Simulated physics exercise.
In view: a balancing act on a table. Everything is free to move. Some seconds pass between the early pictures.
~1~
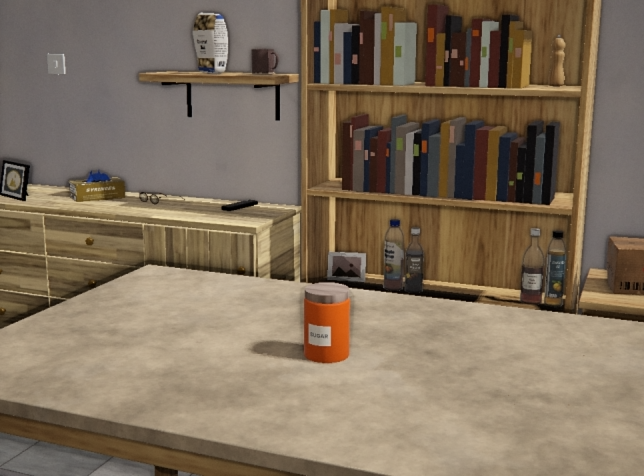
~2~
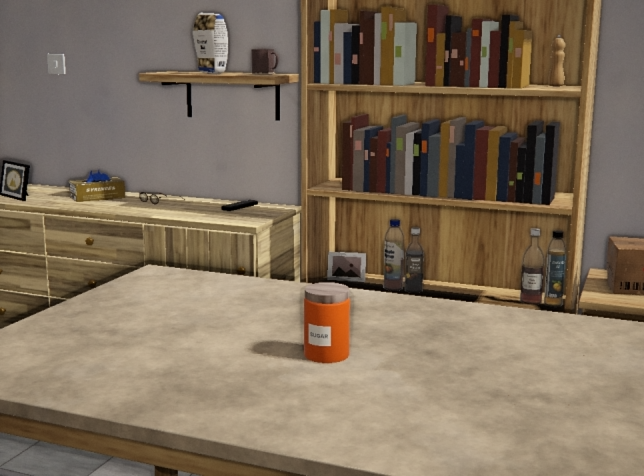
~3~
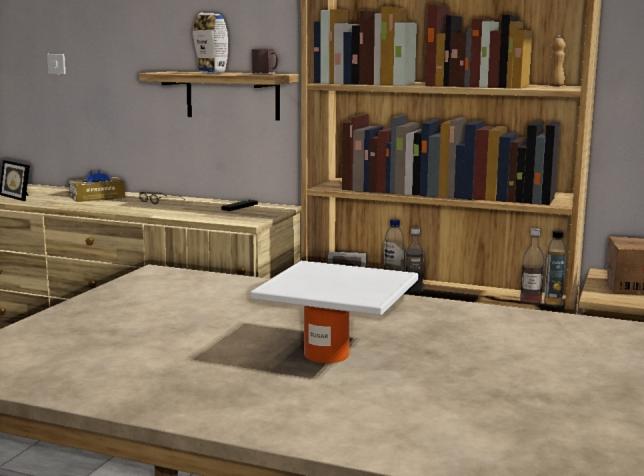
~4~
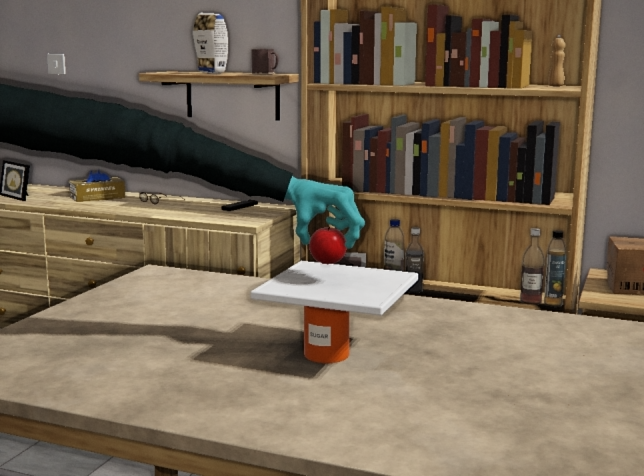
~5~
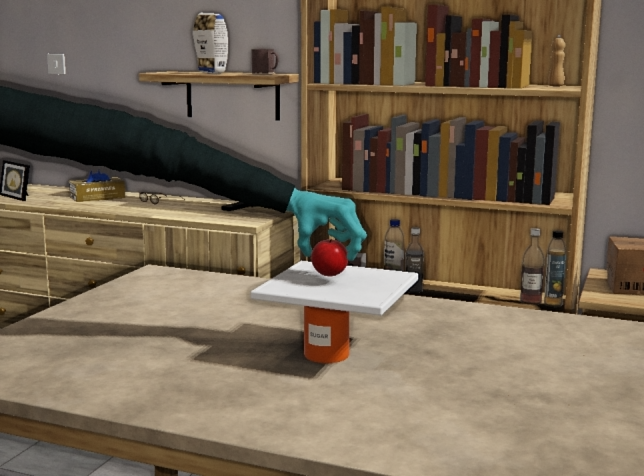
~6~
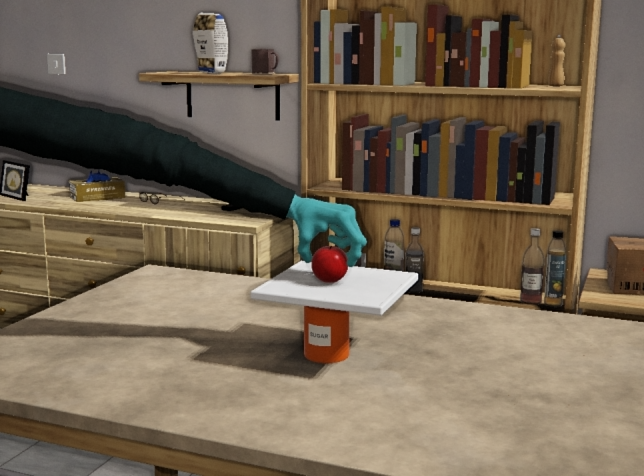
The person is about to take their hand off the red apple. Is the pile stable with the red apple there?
The stack holds.
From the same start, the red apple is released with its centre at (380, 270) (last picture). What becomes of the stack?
Then it loses its balance.
Then, 0.20 s on from there, no change.
Then, 0.60 s on from there, red apple resting near (330, 265).
In the end, all 3 unmoved. At the end, from the last picture's camera, red apple near (330, 265). The stack stays up.
